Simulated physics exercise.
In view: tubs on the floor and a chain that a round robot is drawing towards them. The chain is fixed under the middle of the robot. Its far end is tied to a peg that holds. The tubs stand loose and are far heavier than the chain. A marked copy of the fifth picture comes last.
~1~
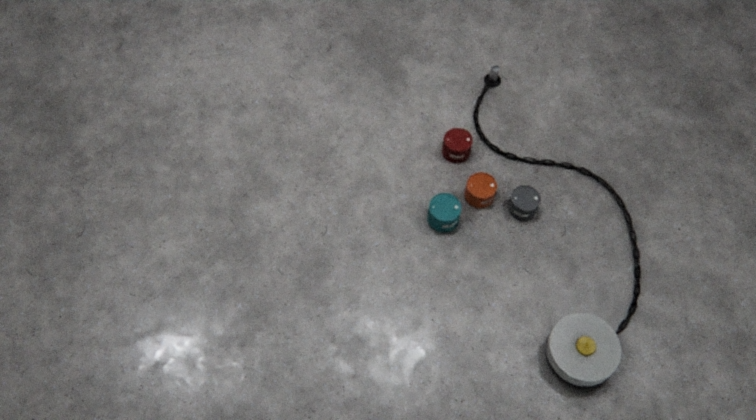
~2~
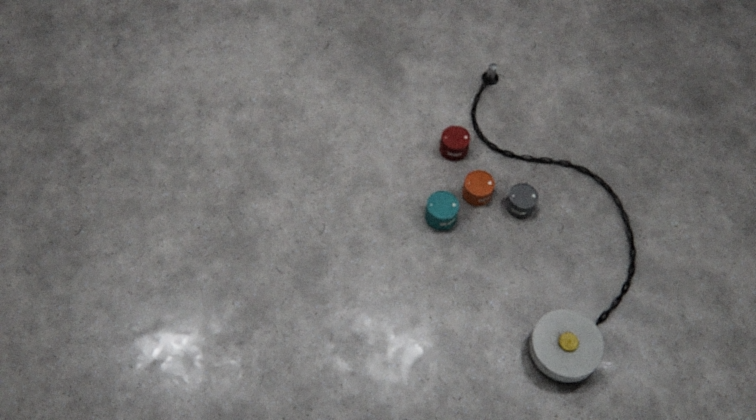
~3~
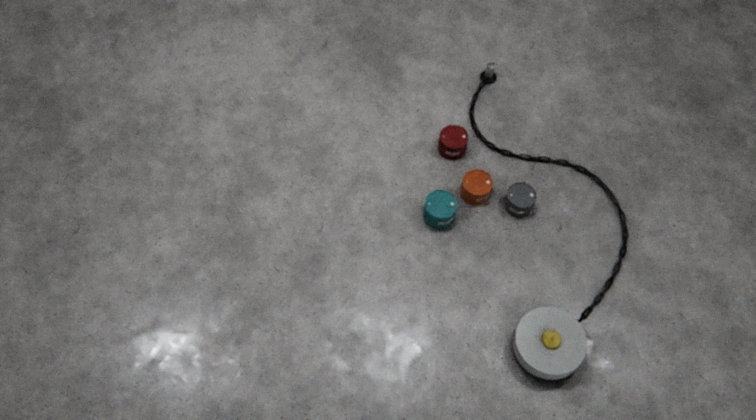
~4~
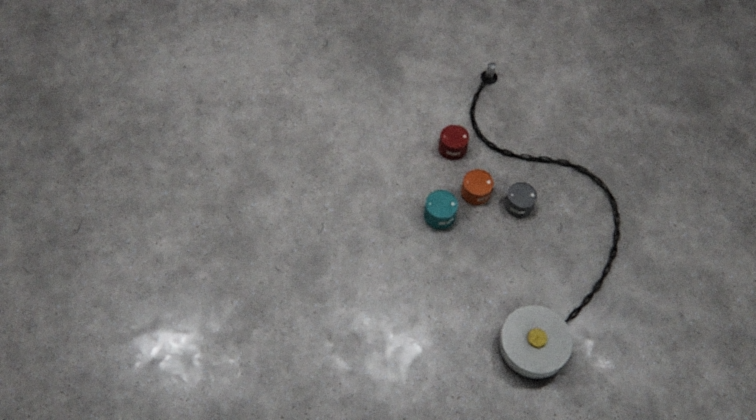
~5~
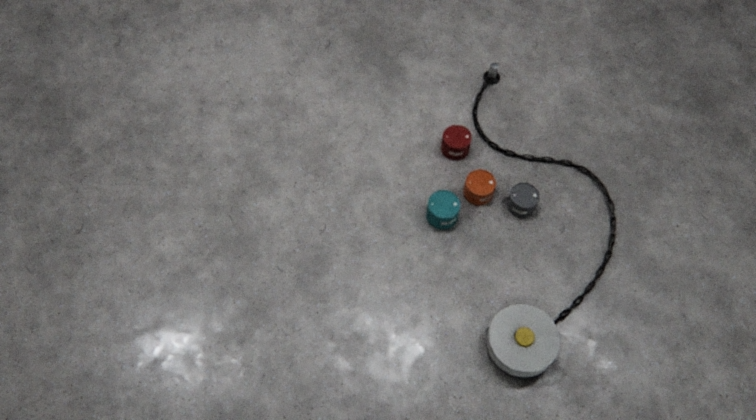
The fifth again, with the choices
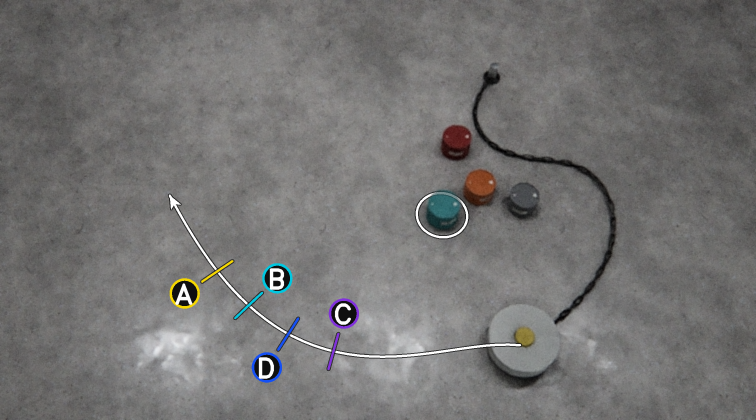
On a grey floor, a round robot slides left, drawing a dark chain towards four tubs.
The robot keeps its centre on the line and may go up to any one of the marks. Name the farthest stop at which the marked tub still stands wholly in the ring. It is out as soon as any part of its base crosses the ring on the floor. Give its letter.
Stop at A.
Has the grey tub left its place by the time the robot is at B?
Yes.
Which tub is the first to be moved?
The grey tub.
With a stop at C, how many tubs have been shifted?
The count is none.
On the marked copy, A at (217, 271); B at (249, 305); C at (333, 351); D at (288, 334); the ring at (442, 215); the route from (520, 345) via (293, 337) to (170, 196).
Following A. Soon after the start, robot (404, 352); turquoise tub (443, 210).
Later, robot (285, 328); grey tub (512, 197); turquoise tub (443, 210).
In the end, robot (215, 266); orange tub (447, 175); grey tub (476, 183); turquoise tub (442, 209); the turquoise tub is still in its ring.
As for the rest, B is safe but short; C is safe but short; D is safe but short.
